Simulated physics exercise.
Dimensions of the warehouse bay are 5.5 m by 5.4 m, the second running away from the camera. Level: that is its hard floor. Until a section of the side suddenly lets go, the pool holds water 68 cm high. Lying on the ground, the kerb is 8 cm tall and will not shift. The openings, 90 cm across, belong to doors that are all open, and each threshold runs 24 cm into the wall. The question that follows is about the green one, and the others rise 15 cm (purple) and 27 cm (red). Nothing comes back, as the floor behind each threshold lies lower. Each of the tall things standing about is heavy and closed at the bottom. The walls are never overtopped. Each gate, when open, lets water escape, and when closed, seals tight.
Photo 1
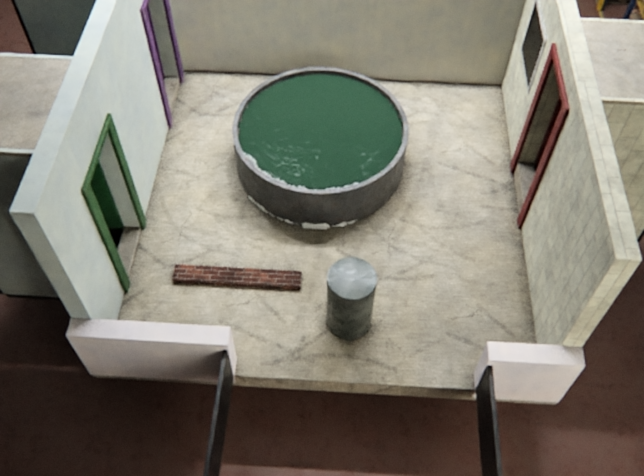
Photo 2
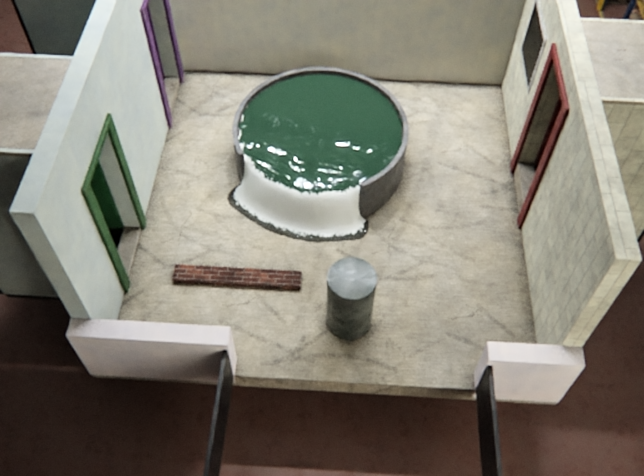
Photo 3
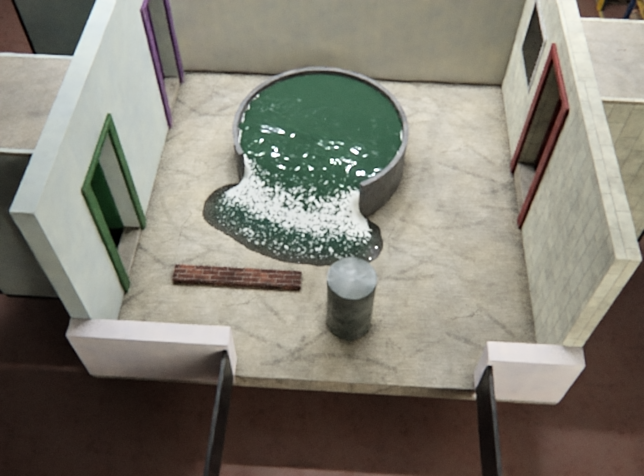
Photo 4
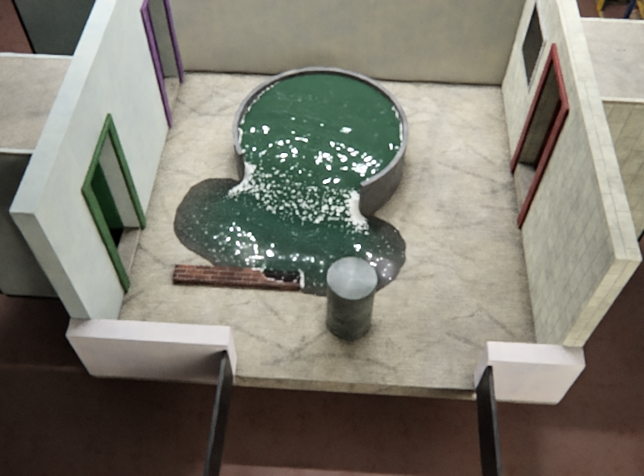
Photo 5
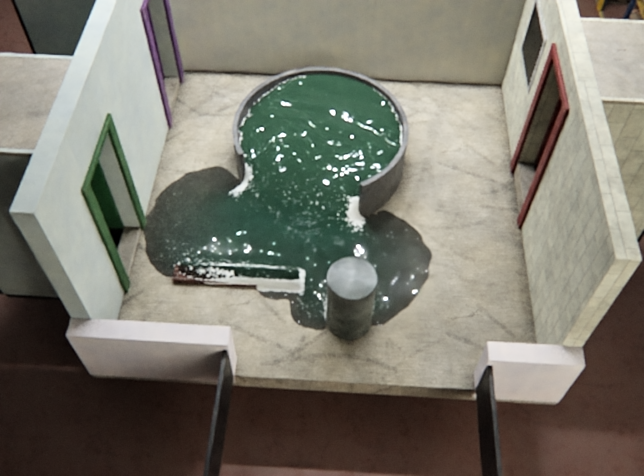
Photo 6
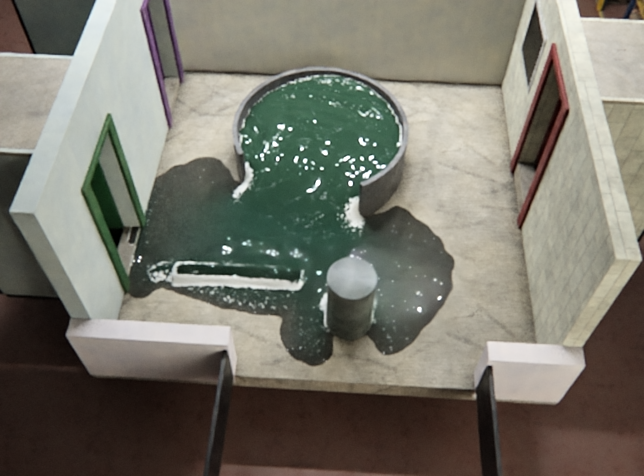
At the start, green water sits still in a round grey pool inside an open-fronted bay with coloured doorways. Water then bursts from the pool's near side in a white, foamy rush and spreads across the pale floor, washing over the low brick strip, around the grey cylinder and to the green door.
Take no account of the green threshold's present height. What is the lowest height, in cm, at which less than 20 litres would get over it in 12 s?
About 26 cm.
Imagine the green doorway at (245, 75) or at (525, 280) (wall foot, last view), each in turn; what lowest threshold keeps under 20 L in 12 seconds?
You'd want roughly 12.0 cm there first, then roughly 7.0 cm.
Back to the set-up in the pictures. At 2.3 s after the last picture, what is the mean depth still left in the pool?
About 21 cm.
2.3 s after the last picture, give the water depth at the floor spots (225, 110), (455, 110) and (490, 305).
That's 0, 0 and 4 cm, in the order given.
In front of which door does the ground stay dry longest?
That's the red door.
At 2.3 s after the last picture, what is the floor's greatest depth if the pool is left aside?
Max depth: Around 27 cm.
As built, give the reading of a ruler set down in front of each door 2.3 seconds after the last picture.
Green door: 23 cm; purple door: 1 cm; red door: 0 cm.
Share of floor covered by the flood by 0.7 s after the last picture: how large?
About 45 per cent.
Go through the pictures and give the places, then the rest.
In the first picture, still water, 68 cm deep, in the pool at (321, 130); the green door at (118, 211) is dry.
In the second picture, the front is at (358, 235), 0.3 m from the gap at (293, 208); 0.4 m2 of floor is wet, 68 cm left at the back.
In the third picture, the front is at (212, 217), 0.7 m from the gap at (293, 211); 1.6 m2 of floor is wet, 68 cm left at the back.
In the fourth picture, the front is at a hidden place, 1.2 m from the gap at (293, 213); 3.4 m2 of floor is wet, 68 cm left at the back.
In the fifth picture, water pours out at (293, 213) and has run 1.7 m, to (156, 258); about 7 cm deep outside, 68 cm at the back.
In the sixth picture, water pours out at (293, 213) and has run 2.2 m, to (128, 283); about 6 cm deep outside, 63 cm at the back; water is at the green door at (118, 211).
Then, 0.7 s after the last picture water covers 45 % of the floor, deepest (48 cm) near (110, 350); 18 cm at the green door, 33 litres in over its 7 cm threshold.
Then, 2.3 s after the last picture water covers 50 % of the floor, deepest (27 cm) near (171, 270); 23 cm at the green door, 202 litres in over its 7 cm threshold.
Then, 11.3 s after the last picture water covers 95 % of the floor, deepest (10 cm) near (466, 90); 5 cm at the green door, 388 litres in over its 7 cm threshold.
At the green door as built, the water peaked near 26 cm, 1.9 s after the last picture.
Run again over the same 12 s with other heights there, 46 litres in over 22 cm, 8 litres over 30 cm. The limit of 20 litres is kept from about 26 cm up.
